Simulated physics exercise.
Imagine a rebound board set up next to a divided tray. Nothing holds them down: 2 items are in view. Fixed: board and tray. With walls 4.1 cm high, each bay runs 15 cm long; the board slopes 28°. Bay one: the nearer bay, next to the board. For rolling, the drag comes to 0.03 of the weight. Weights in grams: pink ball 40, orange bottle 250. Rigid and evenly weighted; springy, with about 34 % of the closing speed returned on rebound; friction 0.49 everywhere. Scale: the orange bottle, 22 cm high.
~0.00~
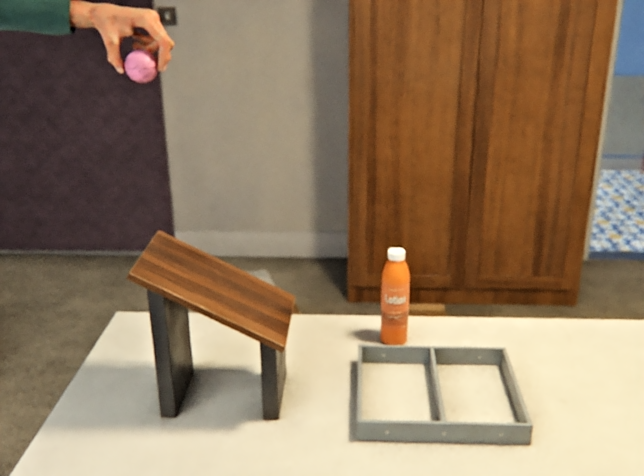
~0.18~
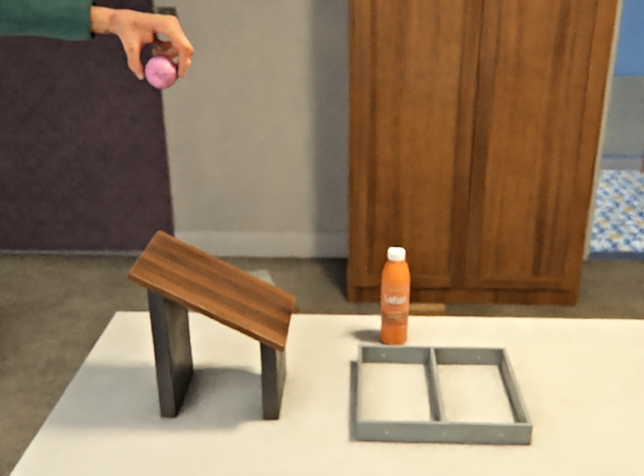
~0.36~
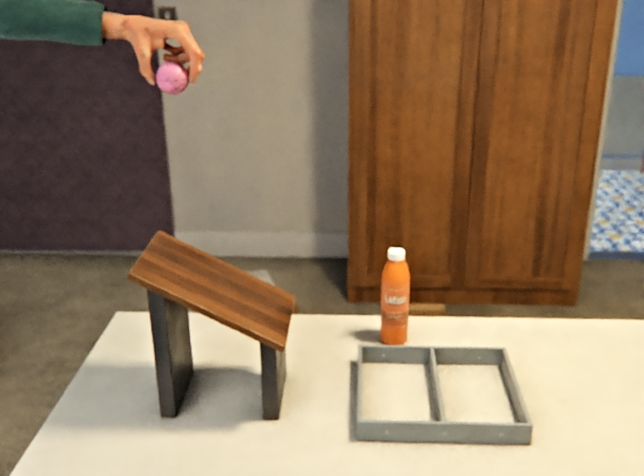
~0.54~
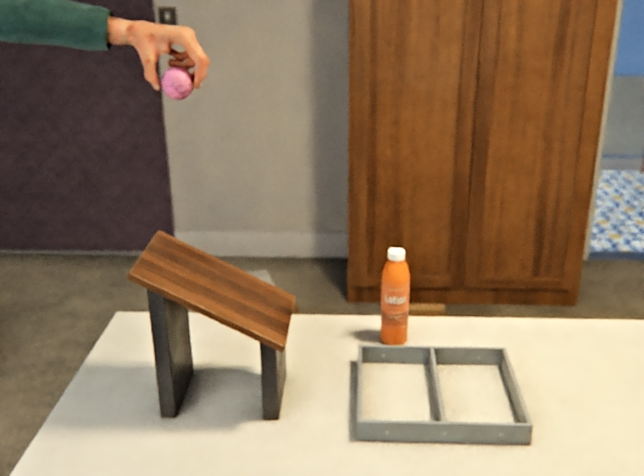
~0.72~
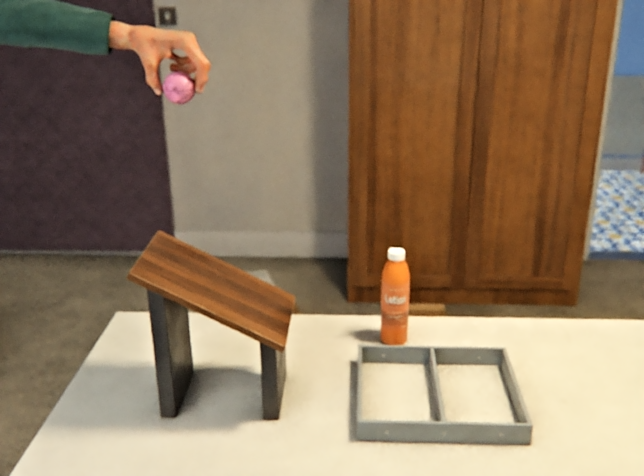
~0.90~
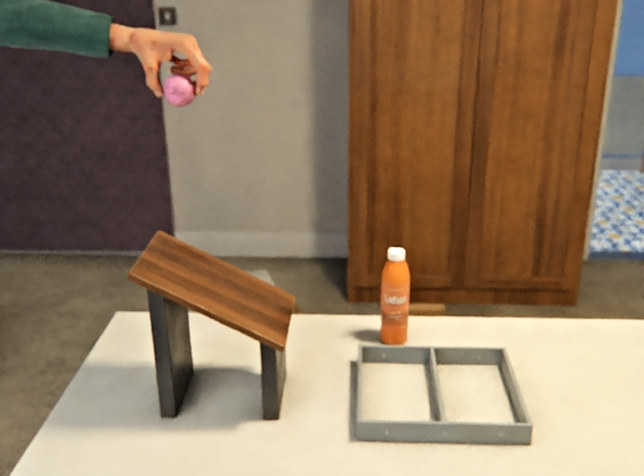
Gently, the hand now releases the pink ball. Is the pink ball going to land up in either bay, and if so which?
Oh, that one lands in the close well.
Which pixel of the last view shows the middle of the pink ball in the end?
Near (376, 386).
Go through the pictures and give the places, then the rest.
In the first picture, 7 cm still to go; pink ball (141, 66); orange bottle (395, 296).
In the second picture, 4 cm still to go; pink ball (162, 73); orange bottle (395, 296).
In the third picture, 2 cm still to go; pink ball (173, 78); orange bottle (395, 296).
In the fourth picture, 1 cm still to go; pink ball (178, 83); orange bottle (395, 296).
In the fifth picture, poised above the slant; pink ball (179, 88); orange bottle (395, 296).
In the sixth picture, poised above the slant; pink ball (179, 91); orange bottle (395, 296).
Around 1.20 s, pink ball near (188, 202).
Around 1.40 s, pink ball near (279, 294).
Around 1.50 s, pink ball near (345, 336).
Around 1.70 s, pink ball near (405, 380).
Finally (2.5 s), it is in the nearer bay; orange bottle still in place (within 4 cm). Final places as that camera would see them, pink ball near (376, 386).
